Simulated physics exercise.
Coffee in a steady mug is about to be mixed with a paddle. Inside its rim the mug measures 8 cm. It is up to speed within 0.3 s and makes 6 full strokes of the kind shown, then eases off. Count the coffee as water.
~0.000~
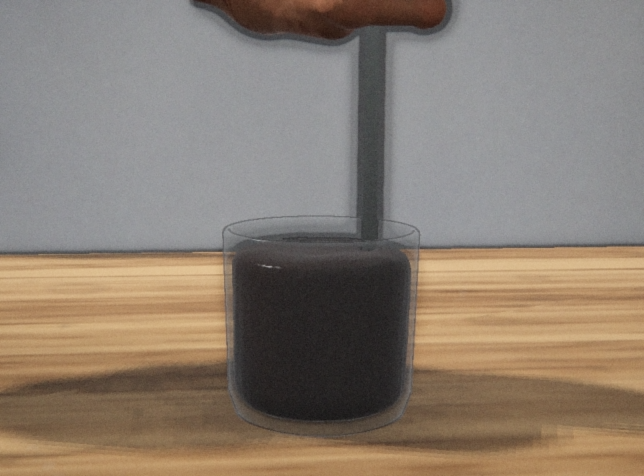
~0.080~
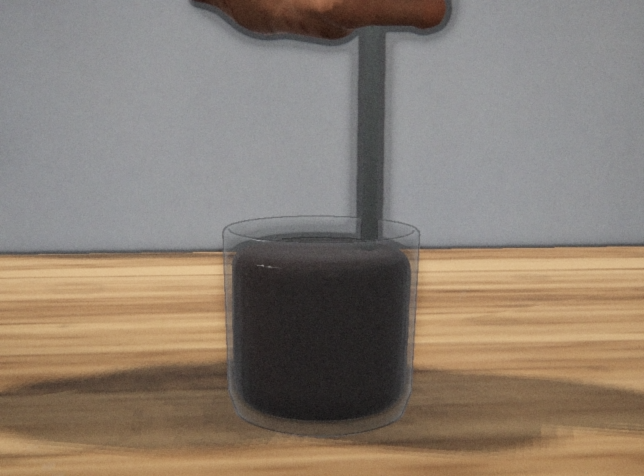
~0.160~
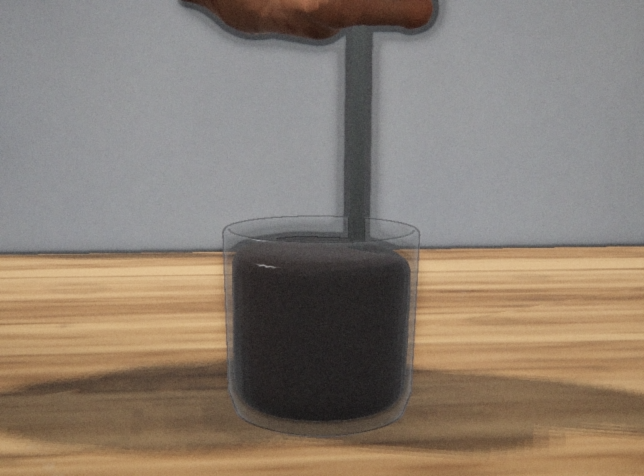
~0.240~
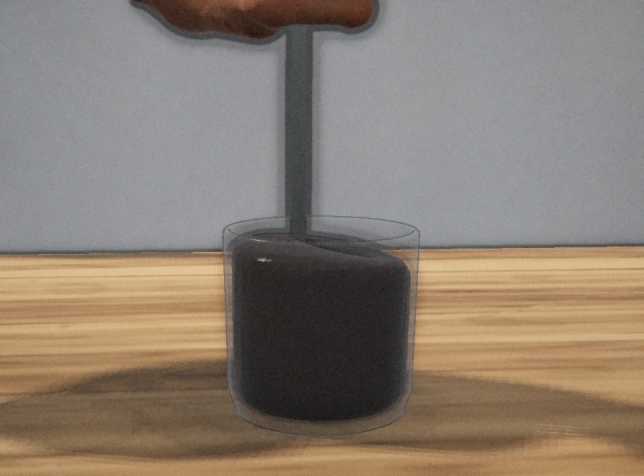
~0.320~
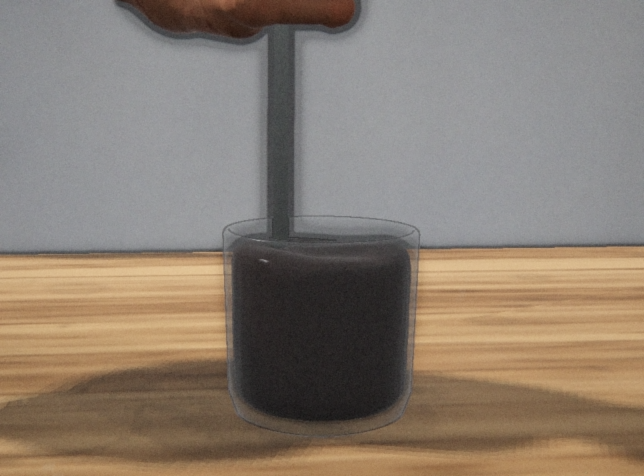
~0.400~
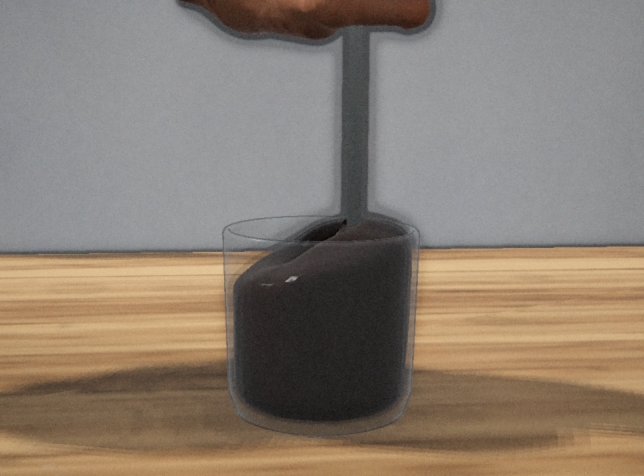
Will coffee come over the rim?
This mug loses some.
Then, 0.82 s in, 4 ml is over the rim.
Then, 1.24 s in, 14 ml is over the rim.
Then, 1.65 s in, 20 ml is over the rim.
Then, 2.07 s in, 23 ml is over the rim.
Finally, 22 ml is over the rim.
